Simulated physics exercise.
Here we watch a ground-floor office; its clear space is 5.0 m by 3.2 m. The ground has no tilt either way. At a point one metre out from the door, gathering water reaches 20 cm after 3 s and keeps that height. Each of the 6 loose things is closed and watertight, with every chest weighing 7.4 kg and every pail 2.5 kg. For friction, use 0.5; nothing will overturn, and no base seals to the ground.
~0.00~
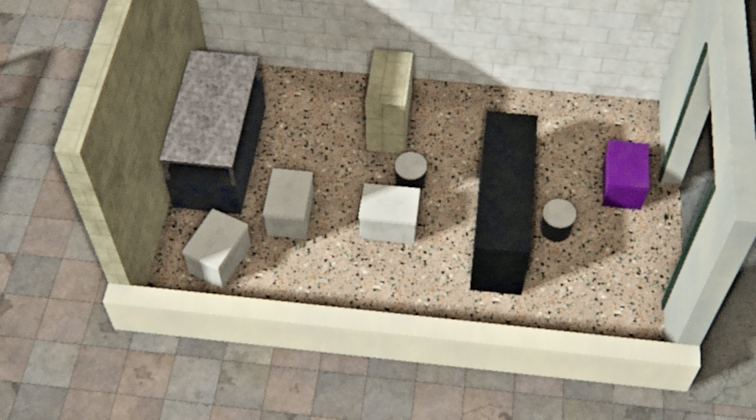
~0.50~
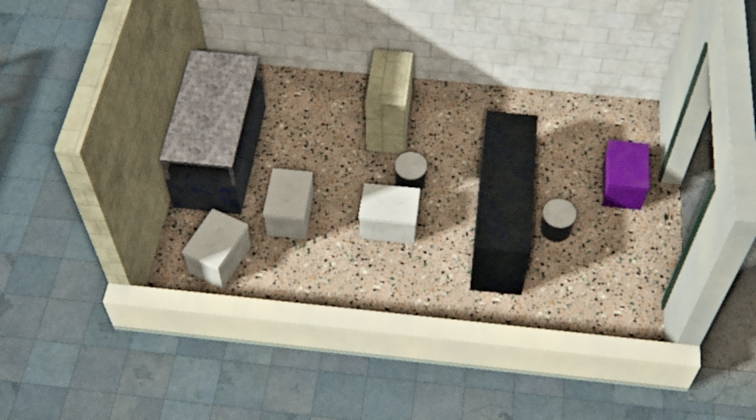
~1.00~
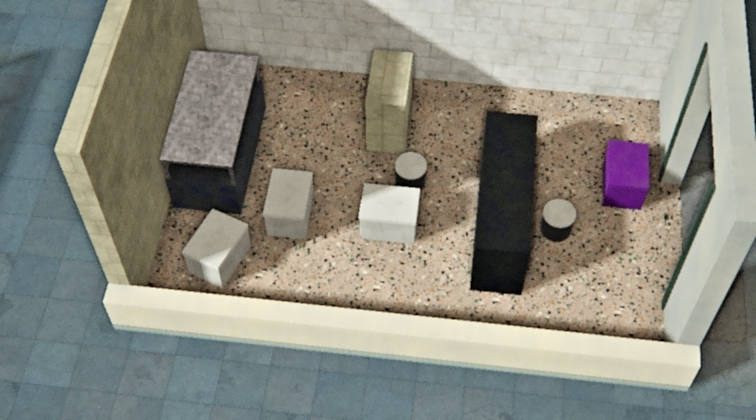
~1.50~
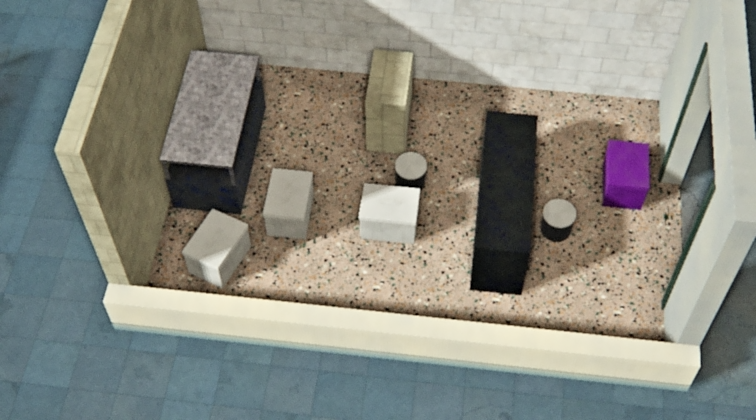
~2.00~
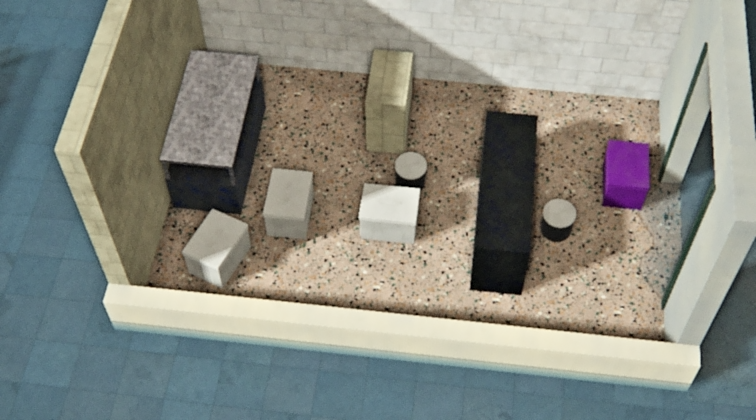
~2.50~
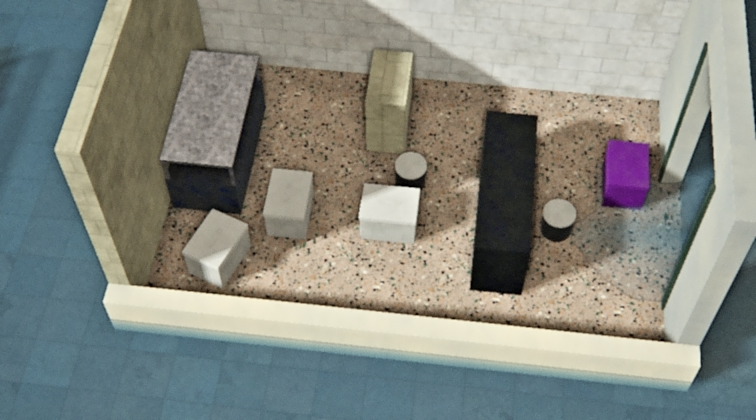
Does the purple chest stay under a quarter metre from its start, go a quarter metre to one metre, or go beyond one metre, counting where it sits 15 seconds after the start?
It will likely make a small trip.
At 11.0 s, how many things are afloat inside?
That would be 6 of them.
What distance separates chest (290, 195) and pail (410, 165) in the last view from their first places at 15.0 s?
They've ended up 100 cm and 100 cm away, in that order.
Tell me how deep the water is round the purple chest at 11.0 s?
Roughly 12 cm deep.
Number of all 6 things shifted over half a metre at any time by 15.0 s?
That comes to 6.
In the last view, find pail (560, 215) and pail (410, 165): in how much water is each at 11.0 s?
Around 13 cm and 4 cm.
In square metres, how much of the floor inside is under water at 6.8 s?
Some 11.5 m2 of it.
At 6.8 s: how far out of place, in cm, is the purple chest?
It has shifted about 20 cm.
After 3.5 s the purple chest is near (606, 147), 0.3 m from its start, aground; 1 afloat.
After 6.8 s the purple chest is near (633, 146), 0.2 m from its start, afloat; 2 afloat.
After 11.0 s the purple chest is near (600, 117), 0.6 m from its start, afloat; 6 afloat.
After 15.0 s the purple chest is near (609, 102), 0.7 m from its start, afloat; 6 afloat.
